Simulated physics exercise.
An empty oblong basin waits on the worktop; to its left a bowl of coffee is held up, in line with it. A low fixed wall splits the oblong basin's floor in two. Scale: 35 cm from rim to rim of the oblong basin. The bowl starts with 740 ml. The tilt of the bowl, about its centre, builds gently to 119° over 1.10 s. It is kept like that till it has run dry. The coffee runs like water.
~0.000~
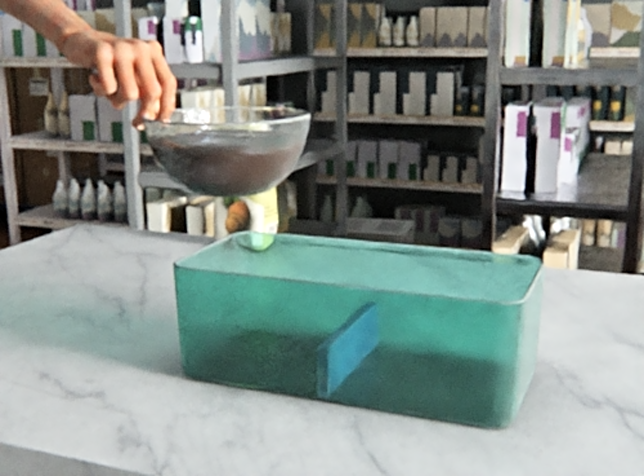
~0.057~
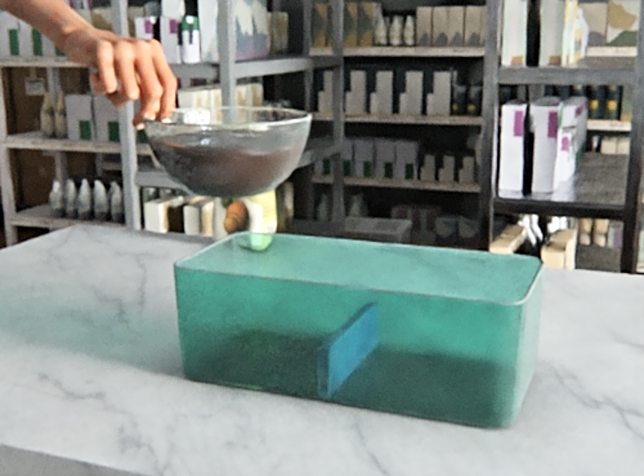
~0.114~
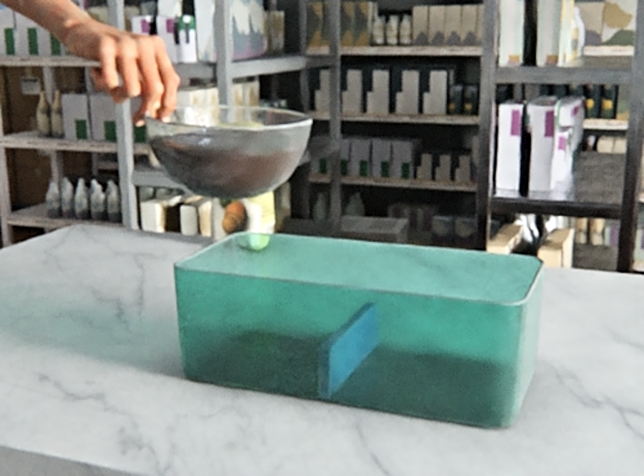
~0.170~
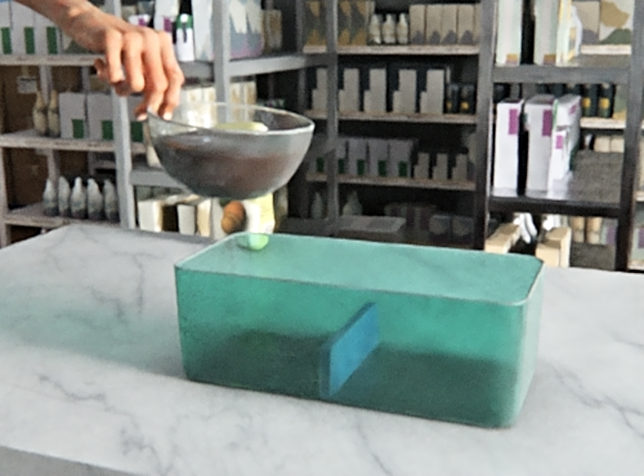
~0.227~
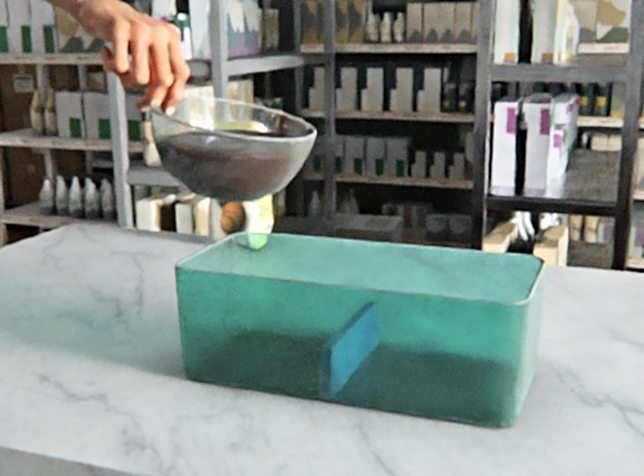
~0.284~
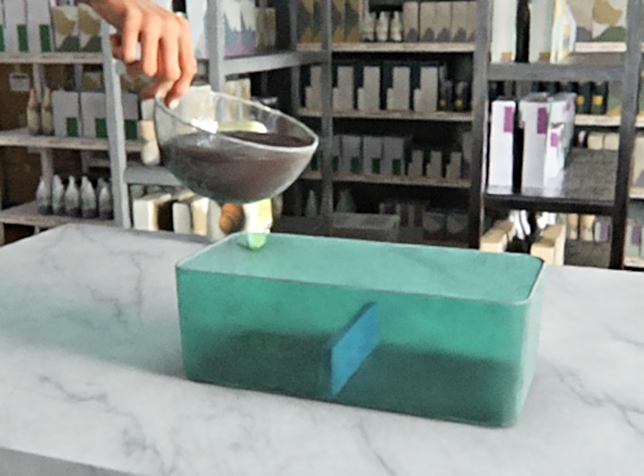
To begin with, a hand holds a clear bowl of dark coffee level above the left end of an empty green, see-through oblong basin on a marble worktop. The hand then gently tilts the bowl to the right, its right rim dipping while the coffee stays inside.
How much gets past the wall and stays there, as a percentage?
About 40 per cent.
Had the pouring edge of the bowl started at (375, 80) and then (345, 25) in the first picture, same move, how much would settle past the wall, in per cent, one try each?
In turn about 95 and 85 per cent.
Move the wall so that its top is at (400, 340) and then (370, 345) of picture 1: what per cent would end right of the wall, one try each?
First 10, then 25 per cent.
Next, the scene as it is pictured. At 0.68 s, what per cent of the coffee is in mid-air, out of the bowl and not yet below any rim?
Some 28 per cent.
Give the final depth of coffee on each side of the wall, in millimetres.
Left about 18 mm, right about 10 mm.
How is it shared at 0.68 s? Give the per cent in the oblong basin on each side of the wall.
Left about 18, right about 26.
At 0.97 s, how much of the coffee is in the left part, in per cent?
Some 60 per cent.
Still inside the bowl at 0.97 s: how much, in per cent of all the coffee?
Near 0 in a hundred.
After 0.68 s the tilt is 81° and 29 per cent is still to pour, 17 is left of the wall and 27 right of it.
After 0.97 s the tilt is 115° and 0 per cent is still to pour, 60 is left of the wall and 39 right of it.
After 1.27 s the tilt is 119° and 0 per cent is still to pour, 60 is left of the wall and 40 right of it.
After 1.60 s the tilt is 119° and 0 per cent is still to pour, 60 is left of the wall and 40 right of it.
In the end 60 per cent lies left of the wall, 40 right of it and 1 outside.
